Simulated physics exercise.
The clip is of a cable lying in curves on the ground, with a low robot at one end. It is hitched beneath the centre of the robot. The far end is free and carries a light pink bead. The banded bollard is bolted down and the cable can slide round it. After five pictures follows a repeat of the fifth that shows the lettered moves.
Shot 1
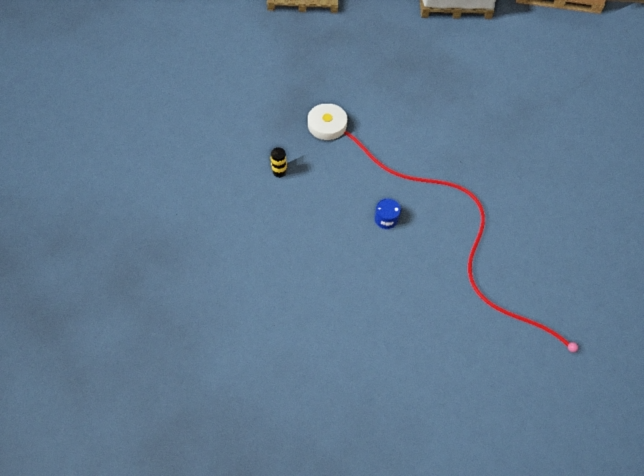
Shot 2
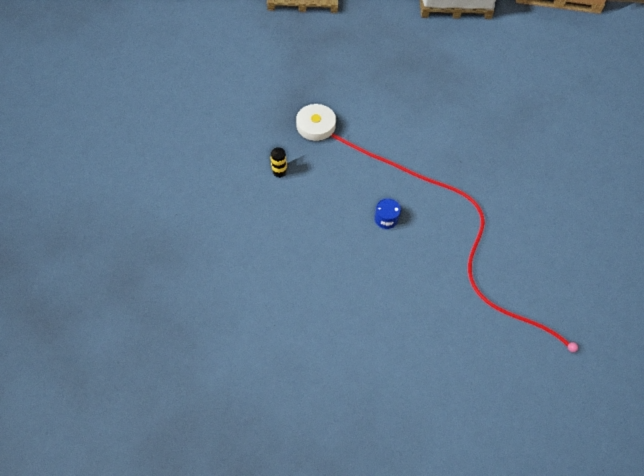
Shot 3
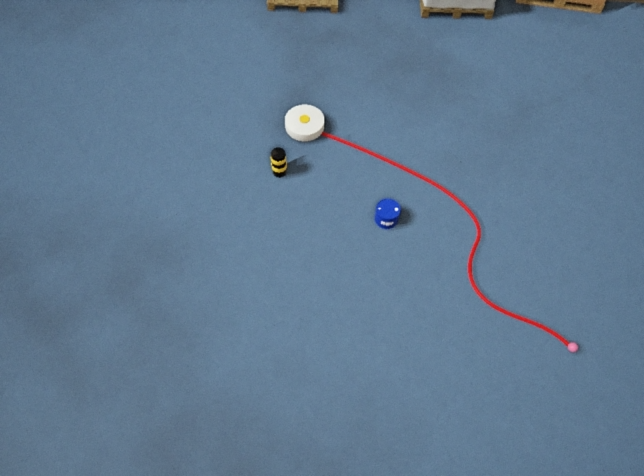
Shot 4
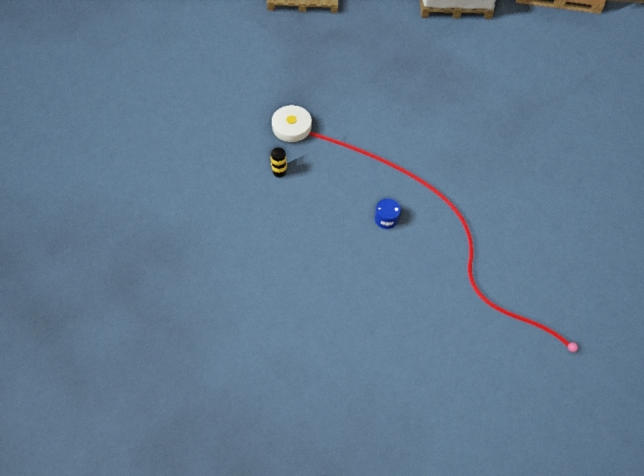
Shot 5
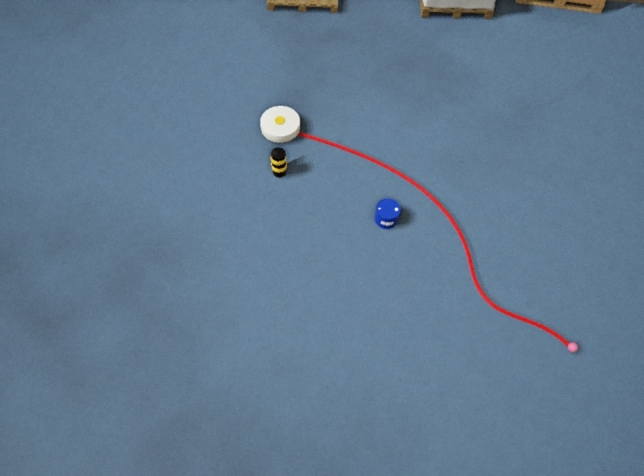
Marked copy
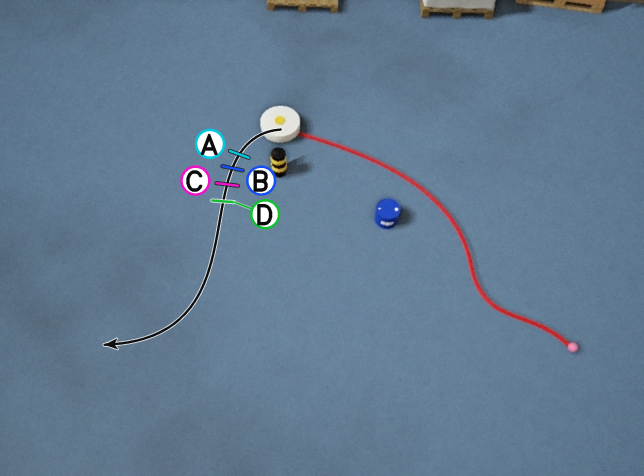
White disc-shaped robot sliding slowly left past a black-and-yellow bollard, drawing the curves out of a red cable around a blue pot.
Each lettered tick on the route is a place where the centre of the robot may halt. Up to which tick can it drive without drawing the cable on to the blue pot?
Up to mark C.
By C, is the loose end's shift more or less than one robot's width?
Less.
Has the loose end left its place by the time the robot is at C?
Yes.
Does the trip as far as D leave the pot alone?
No.
On the marked copy, A at (239, 154); B at (232, 168); C at (227, 184); D at (223, 201); the route from (281, 130) via (217, 237) to (105, 345).
With C. Early on, robot (251, 136), middle of the cable (420, 208), free end (570, 345).
Further on, robot (234, 157), middle of the cable (413, 209), free end (567, 342).
At the end, robot (226, 180), middle of the cable (403, 211), free end (562, 339); only the bollard has been touched, if anything.
As for the rest, A is safe but short; B is safe but short; D brings the cable against the pot.
